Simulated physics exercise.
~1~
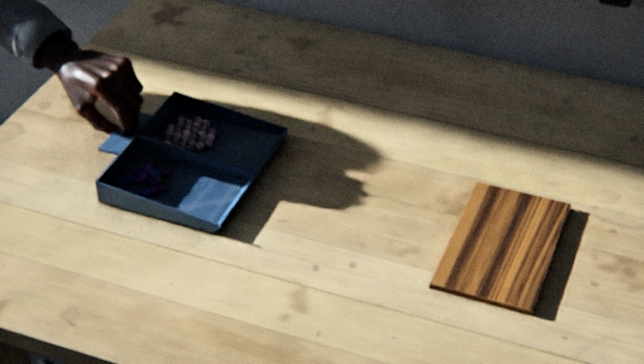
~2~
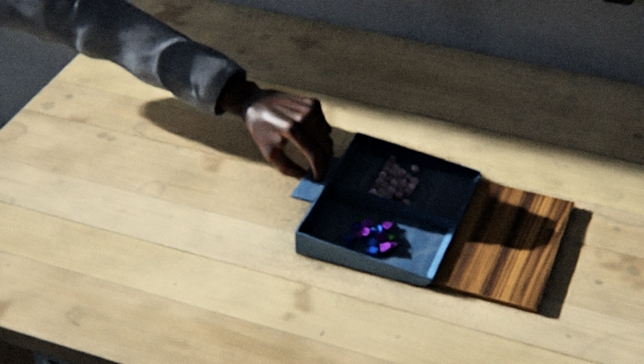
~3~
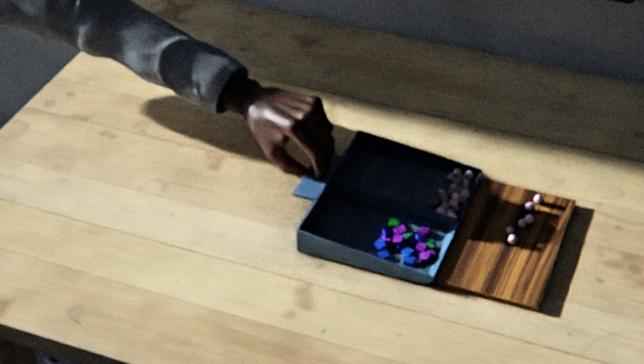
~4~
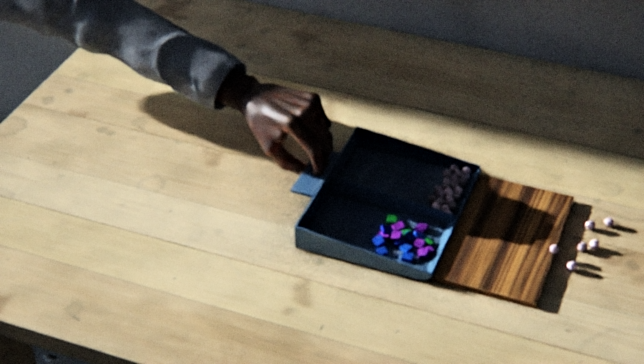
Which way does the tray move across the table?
The tray moves to the right, towards the flat striped board.
